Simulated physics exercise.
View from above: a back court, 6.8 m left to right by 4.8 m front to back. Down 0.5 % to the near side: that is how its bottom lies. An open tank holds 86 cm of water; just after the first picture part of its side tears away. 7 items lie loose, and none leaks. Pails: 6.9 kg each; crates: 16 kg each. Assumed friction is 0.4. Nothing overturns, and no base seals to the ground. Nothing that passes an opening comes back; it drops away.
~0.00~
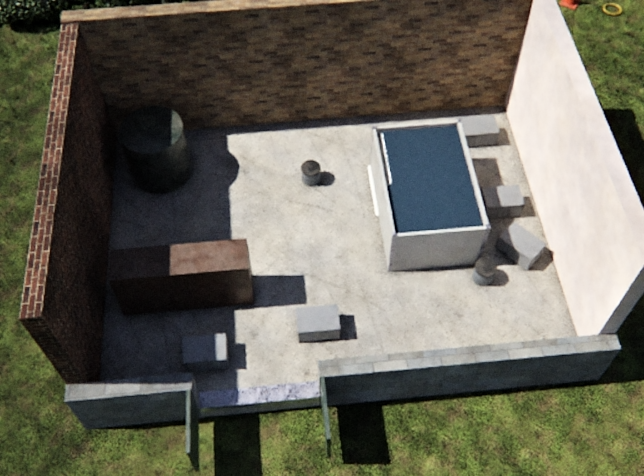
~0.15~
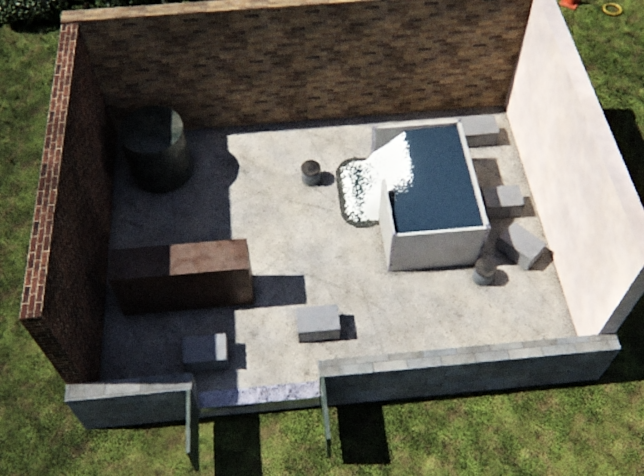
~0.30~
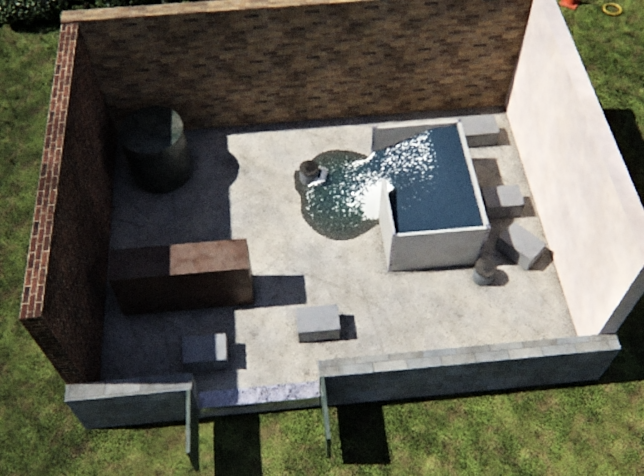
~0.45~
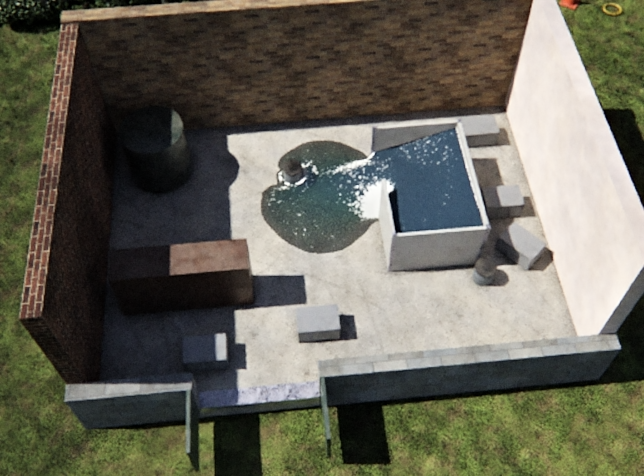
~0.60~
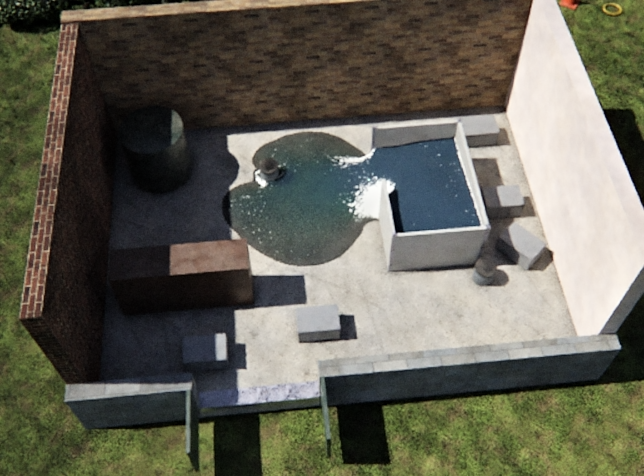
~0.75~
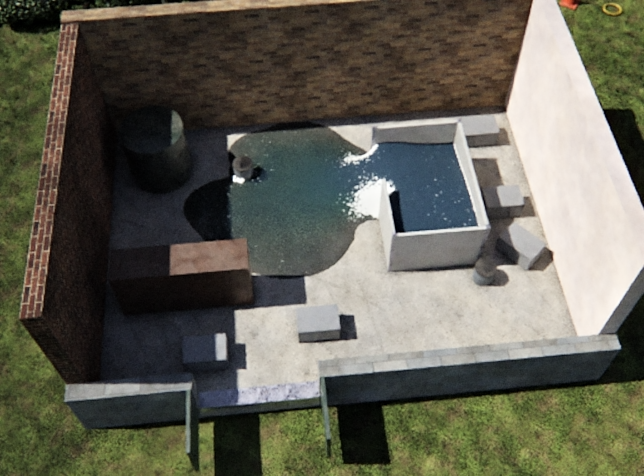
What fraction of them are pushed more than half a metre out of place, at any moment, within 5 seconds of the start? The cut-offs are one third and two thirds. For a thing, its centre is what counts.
The share is below one third.
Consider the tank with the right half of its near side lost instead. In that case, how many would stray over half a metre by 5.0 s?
Count: 6.
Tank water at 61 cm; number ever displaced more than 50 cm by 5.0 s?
Count: 1.
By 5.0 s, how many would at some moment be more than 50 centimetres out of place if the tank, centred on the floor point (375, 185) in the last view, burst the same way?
Then 1 of them would.
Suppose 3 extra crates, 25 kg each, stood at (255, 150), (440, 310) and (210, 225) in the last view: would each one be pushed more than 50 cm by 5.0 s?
So it's gets above, then stays below, then gets above.
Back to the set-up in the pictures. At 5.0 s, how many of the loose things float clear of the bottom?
My tally comes to 1.
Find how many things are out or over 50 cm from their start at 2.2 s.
By my reckoning, 1.
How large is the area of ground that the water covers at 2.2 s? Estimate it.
Somewhere around 17 m2, roughly.
After 1.1 s 1 of 7 are over 50 cm from their spots; 0 afloat.
After 2.2 s 1 of 7 are over 50 cm from their spots; 1 afloat.
After 3.5 s 1 of 7 are over 50 cm from their spots; 1 afloat.
After 5.0 s 1 of 7 are over 50 cm from their spots, and 1 have been at some point; 1 afloat.
